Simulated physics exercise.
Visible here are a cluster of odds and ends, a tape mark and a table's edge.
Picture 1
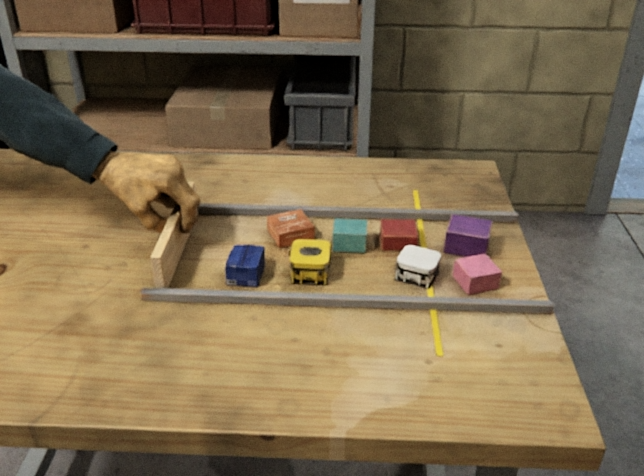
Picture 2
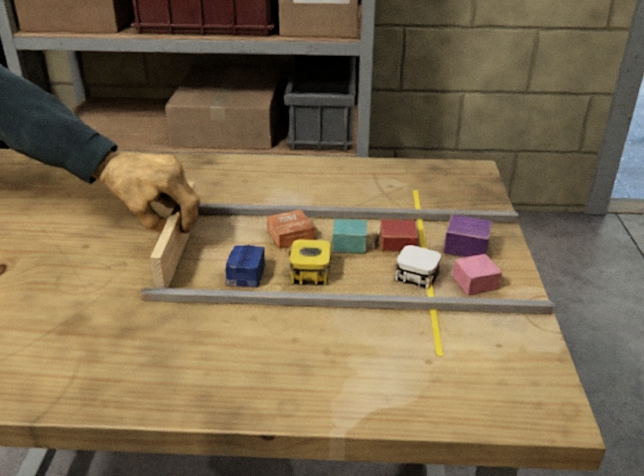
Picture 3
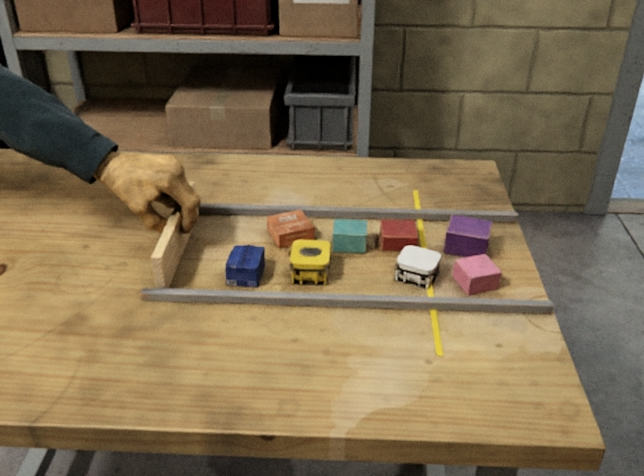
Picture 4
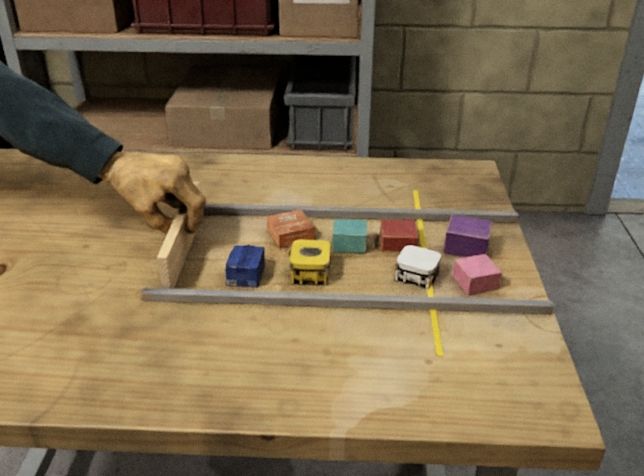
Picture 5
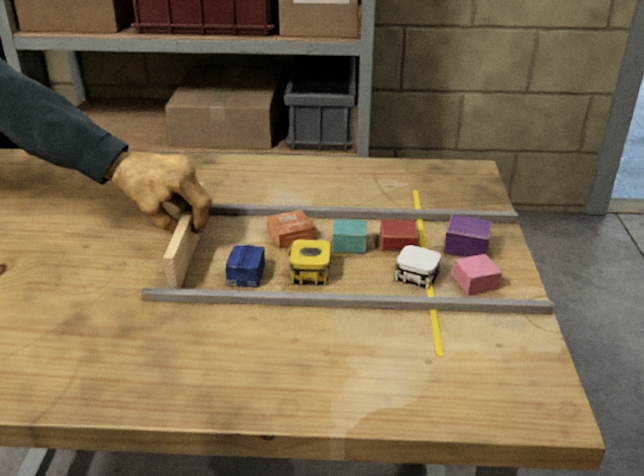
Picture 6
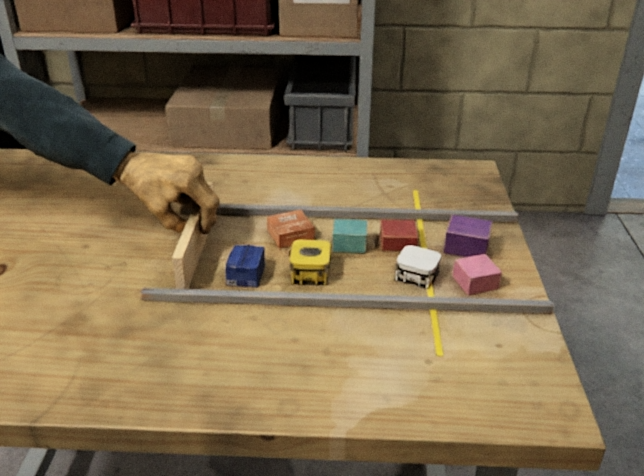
On a wooden table, a hand slides a board slightly right toward colorful blocks.
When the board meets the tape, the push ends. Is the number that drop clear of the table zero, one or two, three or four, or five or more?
It is one or two.
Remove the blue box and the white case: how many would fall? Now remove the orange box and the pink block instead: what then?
Counts - first: 1, second: 0.
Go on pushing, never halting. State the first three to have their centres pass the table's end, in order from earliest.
Earliest first: The purple block, then the pink block, and then the red block.
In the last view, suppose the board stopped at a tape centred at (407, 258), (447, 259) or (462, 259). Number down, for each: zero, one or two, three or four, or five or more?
Taking the tapes one after another, the count is 1 or 2, then three to four, then either three or four.
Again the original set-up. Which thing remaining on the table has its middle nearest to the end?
It's the red block that ends nearest.
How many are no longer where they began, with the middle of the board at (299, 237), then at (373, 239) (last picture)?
One spot: 4. Other spot: 8.
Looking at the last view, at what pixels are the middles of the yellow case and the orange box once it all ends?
Roughly (480, 269), and the other roughly (442, 237).
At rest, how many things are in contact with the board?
It's touching 2 at the end.
Early on, none off yet; purple block at rest near (468, 237); pink block at rest near (477, 274); white case at rest near (418, 267).
Finally, the number that fall off is one or two; lost, pink block and purple block.
